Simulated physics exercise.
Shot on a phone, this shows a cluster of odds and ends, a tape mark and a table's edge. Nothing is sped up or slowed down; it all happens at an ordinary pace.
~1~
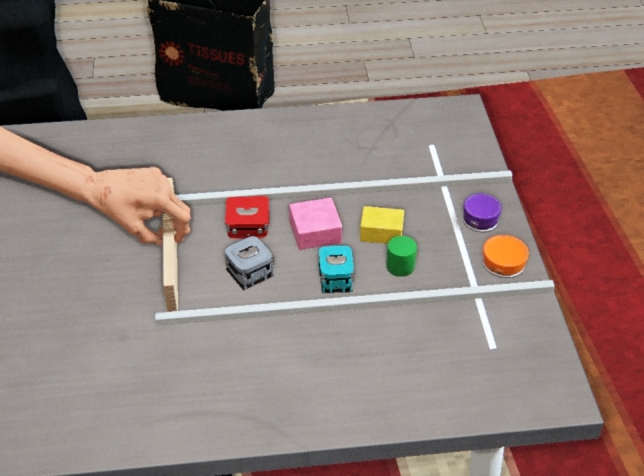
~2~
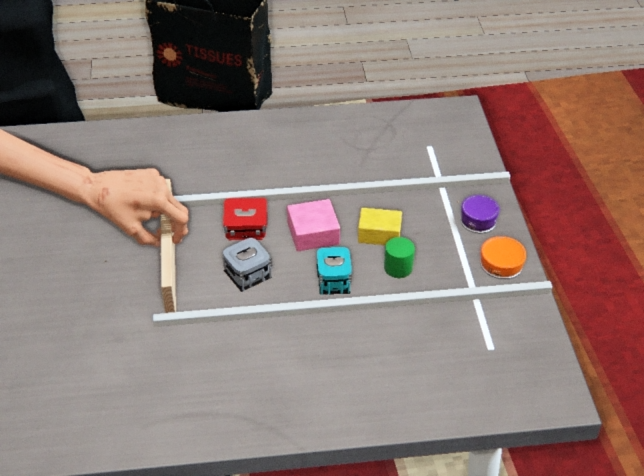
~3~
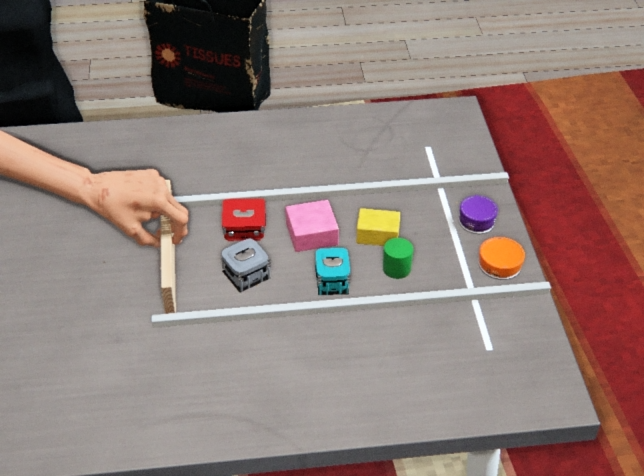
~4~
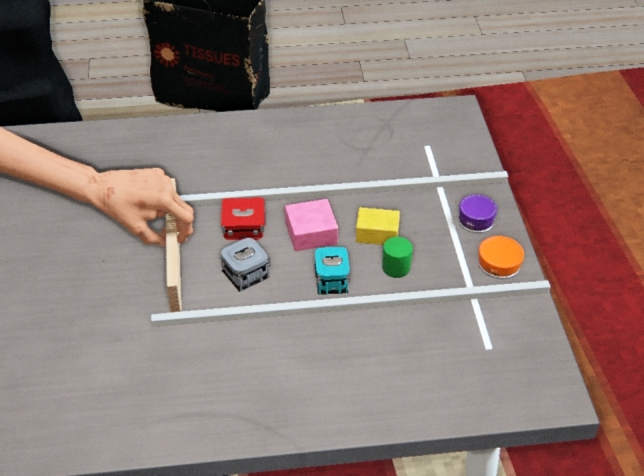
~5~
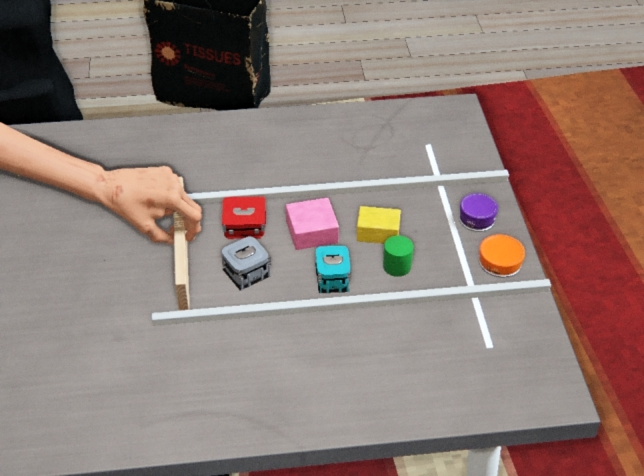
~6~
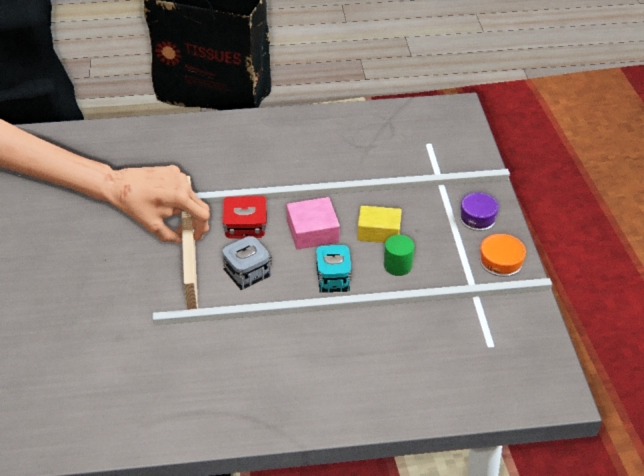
At the start, a hand holds an upright wooden board at the left end of a taped lane on a gray table, with colorful blocks, cases and round containers spread to its right. The hand then slides the board slightly right toward the red and gray cases, while the objects stay in place.
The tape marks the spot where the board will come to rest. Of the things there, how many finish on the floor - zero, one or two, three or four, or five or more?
Three or four finish on the floor.
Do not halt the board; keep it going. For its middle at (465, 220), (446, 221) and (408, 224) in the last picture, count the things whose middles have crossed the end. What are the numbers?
3; 1; 0.
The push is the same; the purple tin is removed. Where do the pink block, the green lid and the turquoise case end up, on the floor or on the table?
Result: Pink block stays, green lid comes off, turquoise case stays.
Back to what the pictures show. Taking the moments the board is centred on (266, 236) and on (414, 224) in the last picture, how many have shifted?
I make it 3 at the first spot and 8 at the other.
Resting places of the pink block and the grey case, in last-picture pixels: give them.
Answer: First (493, 221), after that (483, 250).
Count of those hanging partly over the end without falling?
The count would be 1.
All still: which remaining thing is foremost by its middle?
It's the purple tin that is foremost.
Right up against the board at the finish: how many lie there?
2 of them.
Early on, none off yet; orange pot at rest near (502, 255); purple tin at rest near (479, 212); green lid at rest near (399, 256).
A while later, none off yet; orange pot moving near (510, 258); purple tin at rest near (483, 211); green lid travelled well along near (460, 251).
Finally, the number that fall off is three or four; lost, yellow block, green lid and orange pot.
